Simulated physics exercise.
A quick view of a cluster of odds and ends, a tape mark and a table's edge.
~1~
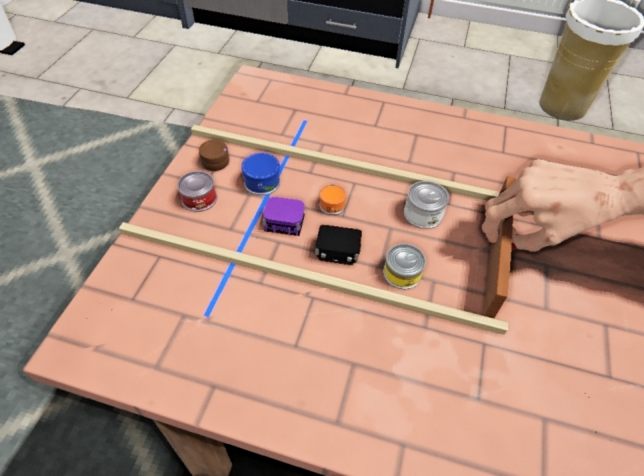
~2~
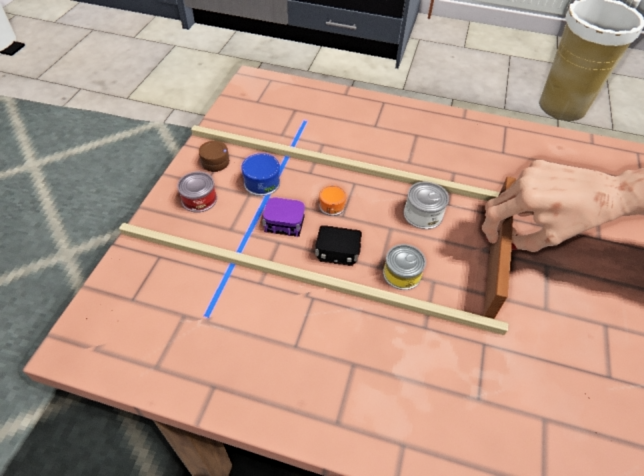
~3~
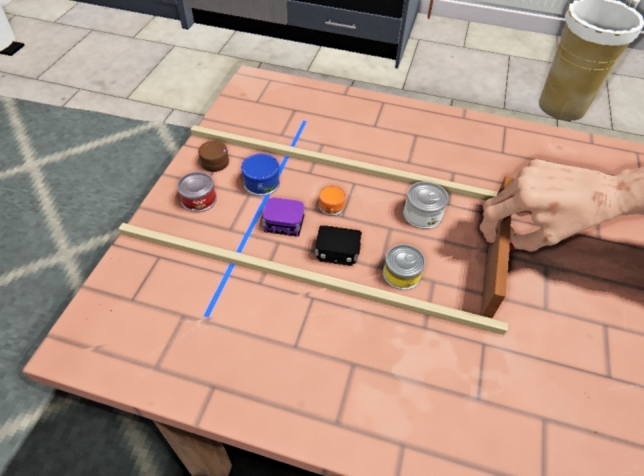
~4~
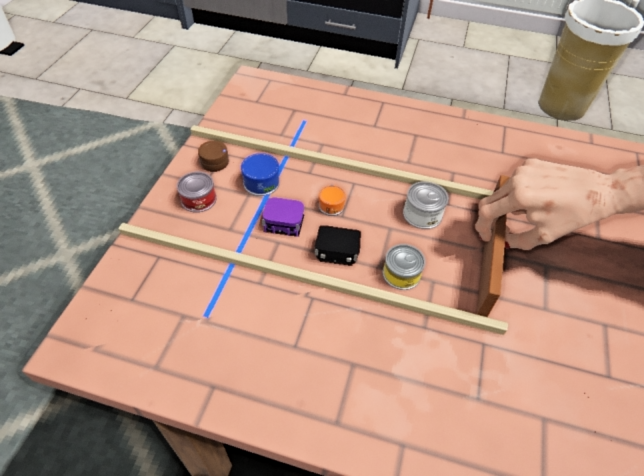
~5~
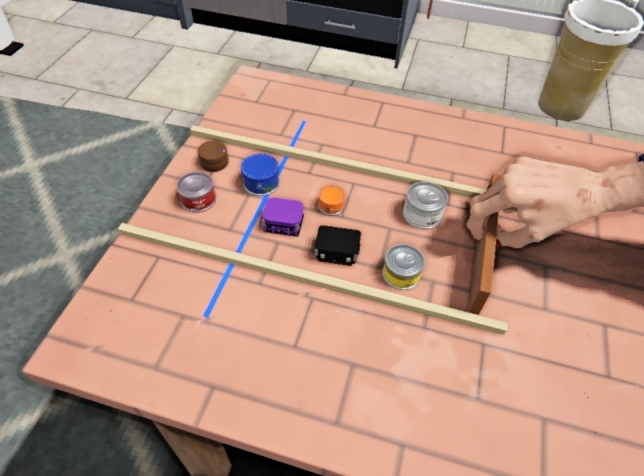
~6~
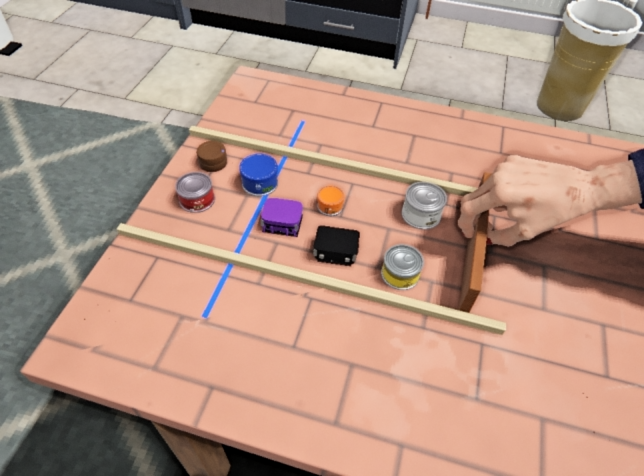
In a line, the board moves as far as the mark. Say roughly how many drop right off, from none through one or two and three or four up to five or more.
Dropping off: None.
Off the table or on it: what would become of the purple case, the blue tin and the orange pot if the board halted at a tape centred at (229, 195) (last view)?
Okay, the purple case sits tight, the blue tin sits tight, and the orange pot sits tight.
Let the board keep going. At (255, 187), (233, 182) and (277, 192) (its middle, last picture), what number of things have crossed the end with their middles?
First 0, next 2, last 0.
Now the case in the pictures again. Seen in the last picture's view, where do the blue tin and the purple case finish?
In the last picture the blue tin sits around (221, 162) and the purple case around (197, 182).
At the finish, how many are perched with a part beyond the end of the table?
Expected count: 0.
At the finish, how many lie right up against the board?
Contact count: 3.
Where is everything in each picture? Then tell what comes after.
The first picture shows brown lid (214, 155); red pot (198, 191); blue tin (261, 174); board (501, 244); tape (264, 202).
The second picture shows red pot (198, 192); white tin (426, 206).
The third picture shows blue tin (261, 175); black case (338, 247).
The fourth picture shows brown lid (214, 156); board (494, 243).
The fifth picture shows red pot (197, 192); orange pot (332, 201).
The sixth picture shows brown lid (212, 156); red pot (196, 192); blue tin (259, 175); board (477, 239); tape (262, 203).
Soon after, none off yet; brown lid at rest near (212, 156); red pot at rest near (196, 192); blue tin at rest near (259, 175).
In the end, the number that fall off is zero.
